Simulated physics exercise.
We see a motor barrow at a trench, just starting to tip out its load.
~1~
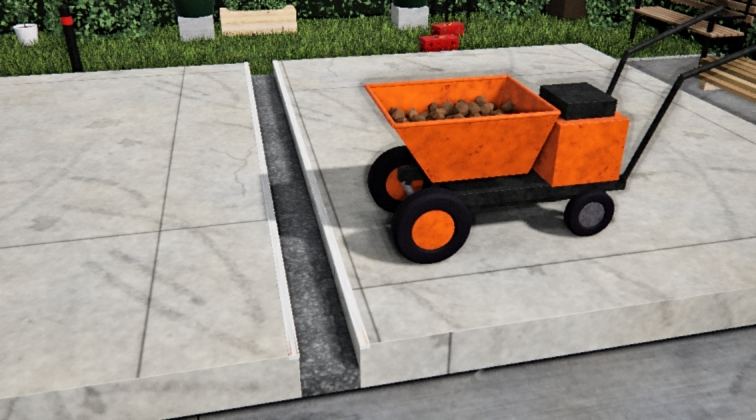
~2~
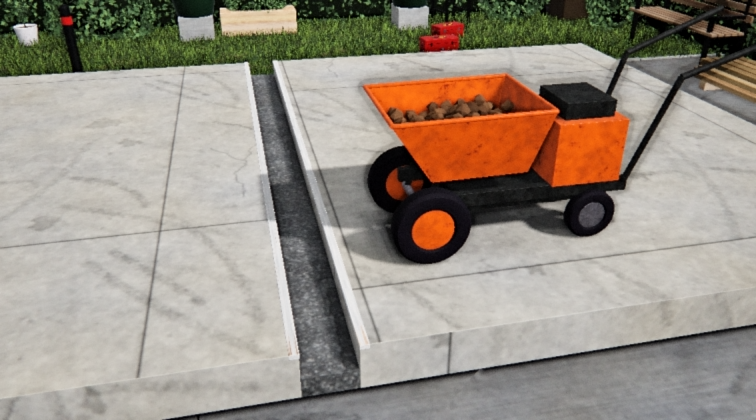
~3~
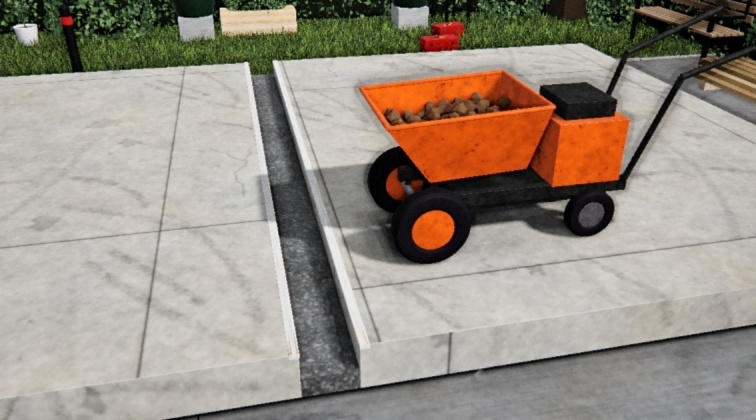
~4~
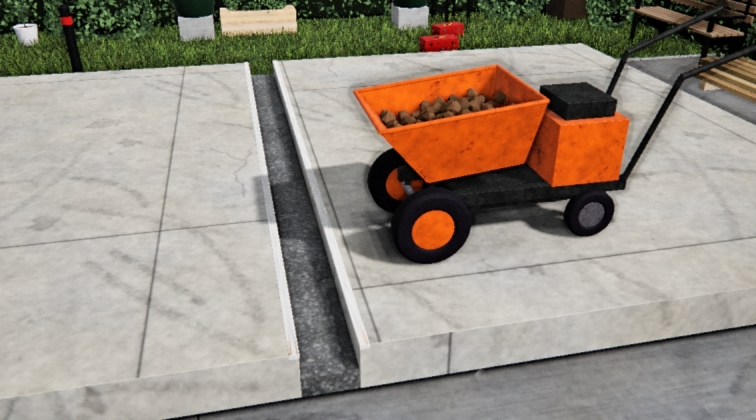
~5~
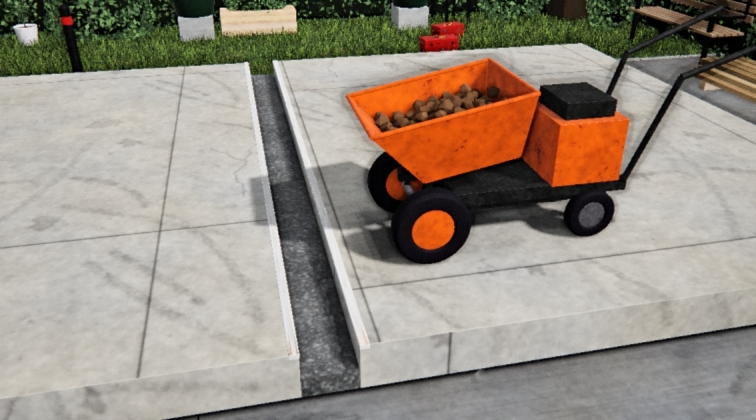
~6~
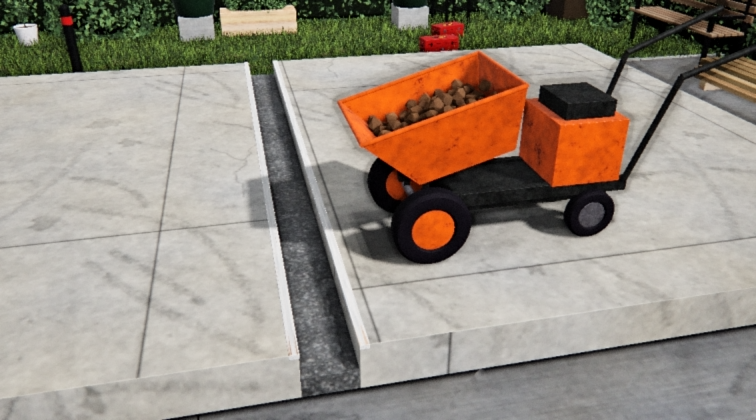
The orange skip of a motor barrow, loaded with brown clods, sits level on a pale stone patio to the right of a narrow dark trench. It tilts slowly forward to the left, its front lip dipping and its rear rising, while the wheels and chassis stay still.
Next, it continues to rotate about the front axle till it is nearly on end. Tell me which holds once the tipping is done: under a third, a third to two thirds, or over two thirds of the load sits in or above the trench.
Watching it, what goes in is between one-third and two-thirds of the load.
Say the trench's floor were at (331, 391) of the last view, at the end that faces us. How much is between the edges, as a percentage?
It works out to some 60 percent.
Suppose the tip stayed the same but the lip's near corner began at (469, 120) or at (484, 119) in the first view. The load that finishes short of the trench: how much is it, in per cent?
First some 40, then 50 per cent.
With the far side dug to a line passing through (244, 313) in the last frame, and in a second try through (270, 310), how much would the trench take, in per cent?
Near 100 % and 80 %.
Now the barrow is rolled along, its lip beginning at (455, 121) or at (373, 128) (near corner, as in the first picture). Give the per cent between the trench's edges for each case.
Okay, so the first one ends at 60 % and the second at 30 %.
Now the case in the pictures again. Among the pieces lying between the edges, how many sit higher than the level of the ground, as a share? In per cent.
30 in a hundred.
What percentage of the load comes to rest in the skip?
Roughly 5 %.
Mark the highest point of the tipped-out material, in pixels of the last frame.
Close to (266, 237).
Soon, skip tipped steeply; all in the skip.
A while on, skip tipped steeply; most in the skip; a small part in or heaped over the trench; a small part beyond it.
Towards the end, skip tipped right over; about a quarter in the skip; about a third in or heaped over the trench; about a third beyond it.
Finally, skip tipped right over; a small part in the skip; about half in or heaped over the trench; about a third beyond it.
